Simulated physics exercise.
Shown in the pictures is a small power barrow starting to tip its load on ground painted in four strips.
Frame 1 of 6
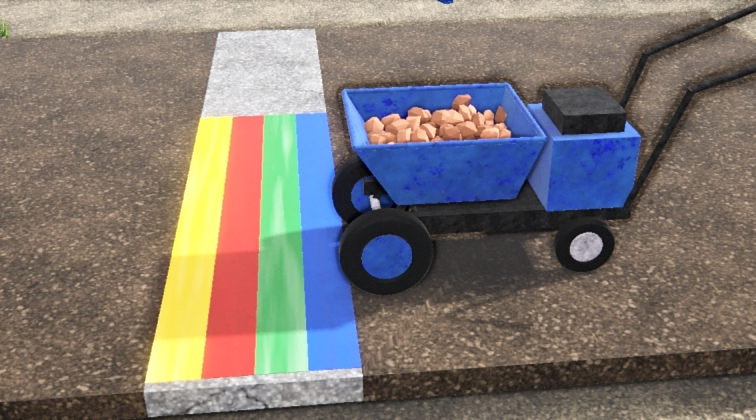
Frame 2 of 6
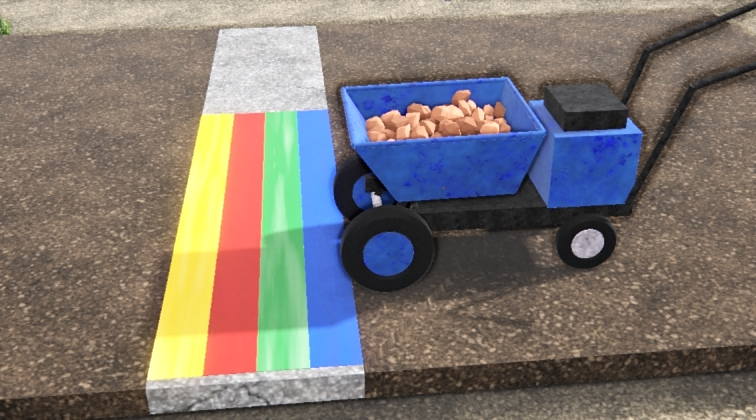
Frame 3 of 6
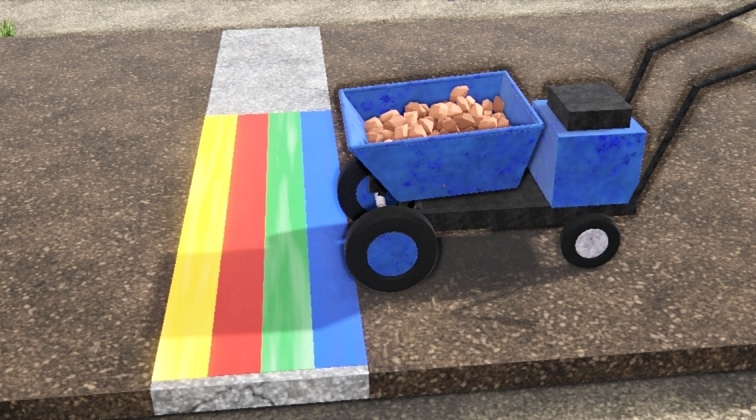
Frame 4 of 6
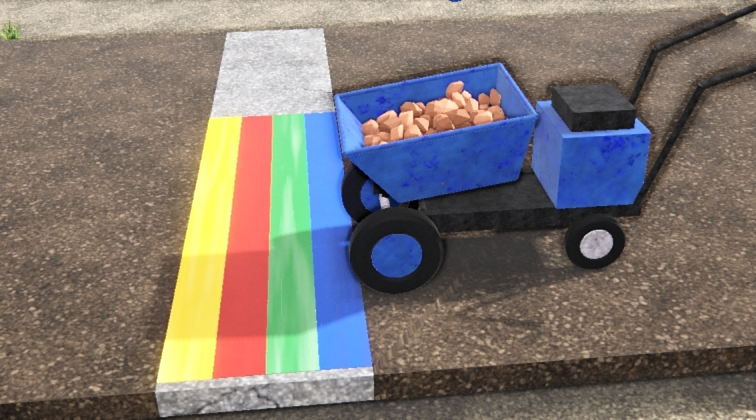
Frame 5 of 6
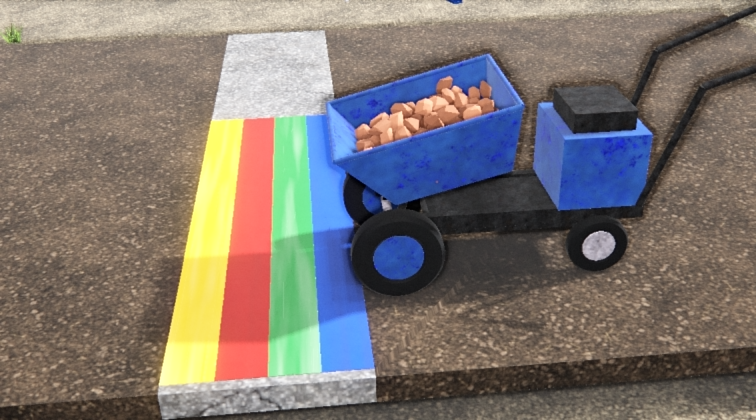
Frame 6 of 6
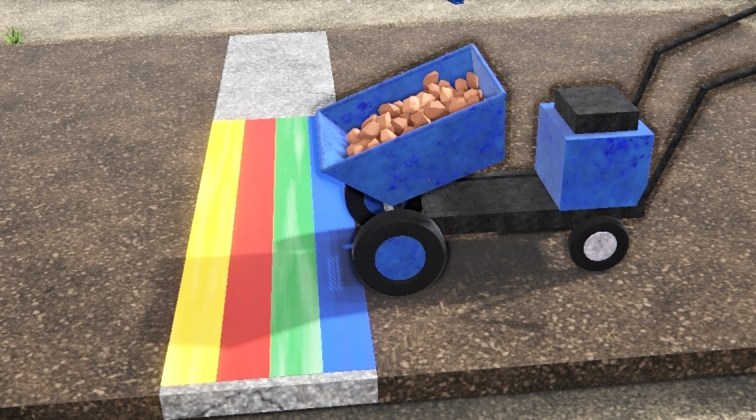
A small blue power barrow with black handles stands on speckled brown ground, seen from slightly above and side-on. Its skip holds orange-brown lumps of rubble, and to its left lie yellow, red, green and blue strips, left to right, with pale grey stone at both ends. The skip starts level, then its right end rises steadily as its lip leans left, while the view shifts very slightly.
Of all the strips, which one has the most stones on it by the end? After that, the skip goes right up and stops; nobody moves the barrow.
Most stones end on the red strip.
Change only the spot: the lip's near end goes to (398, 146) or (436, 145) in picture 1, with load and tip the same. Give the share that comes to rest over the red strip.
The first gives 30 %, the second 10 %.
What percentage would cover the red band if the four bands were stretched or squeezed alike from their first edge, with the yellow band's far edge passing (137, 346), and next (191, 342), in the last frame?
In turn, 40 and 40 in a hundred.
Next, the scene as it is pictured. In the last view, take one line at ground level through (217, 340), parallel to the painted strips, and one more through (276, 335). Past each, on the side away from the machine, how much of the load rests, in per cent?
The first comes to 30 per cent, the second to 80 per cent.
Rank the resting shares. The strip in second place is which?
The next one is the yellow strip.
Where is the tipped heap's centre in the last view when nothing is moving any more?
Centre at rest: Close to (240, 261).
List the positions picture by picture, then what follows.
The first frame shows lip of the skip at (355, 148), level; top of the load at (447, 131), lumps of rubble; blue strip at (331, 323); green strip at (281, 327); red strip at (231, 330); yellow strip at (181, 333).
The second frame shows lip of the skip at (354, 146), tipped barely; top of the load at (447, 127).
The third frame shows lip of the skip at (351, 149), tipped barely; top of the load at (446, 124).
The fourth frame shows lip of the skip at (346, 154), tipped a little; top of the load at (461, 125).
The fifth frame shows lip of the skip at (335, 162), tipped a little; top of the load at (468, 117).
The sixth frame shows lip of the skip at (324, 171), tipped clearly; top of the load at (456, 110); blue strip at (345, 325); green strip at (296, 329); red strip at (246, 333); yellow strip at (196, 337).
Soon after the last picture, skip tipped steeply; all in the skip.
A little later, skip tipped right over; most in the skip; a small part over the red strip; a stray few over the yellow strip; a stray few falling.
Later still, skip tipped right over; about a third in the skip; a stray few over the green strip; about a third over the red strip; about a quarter over the yellow strip; a small part off the paint.
By the end, skip tipped right over; a small part in the skip; a stray few over the blue strip; a small part over the green strip; about half over the red strip; about a quarter over the yellow strip; a small part off the paint.
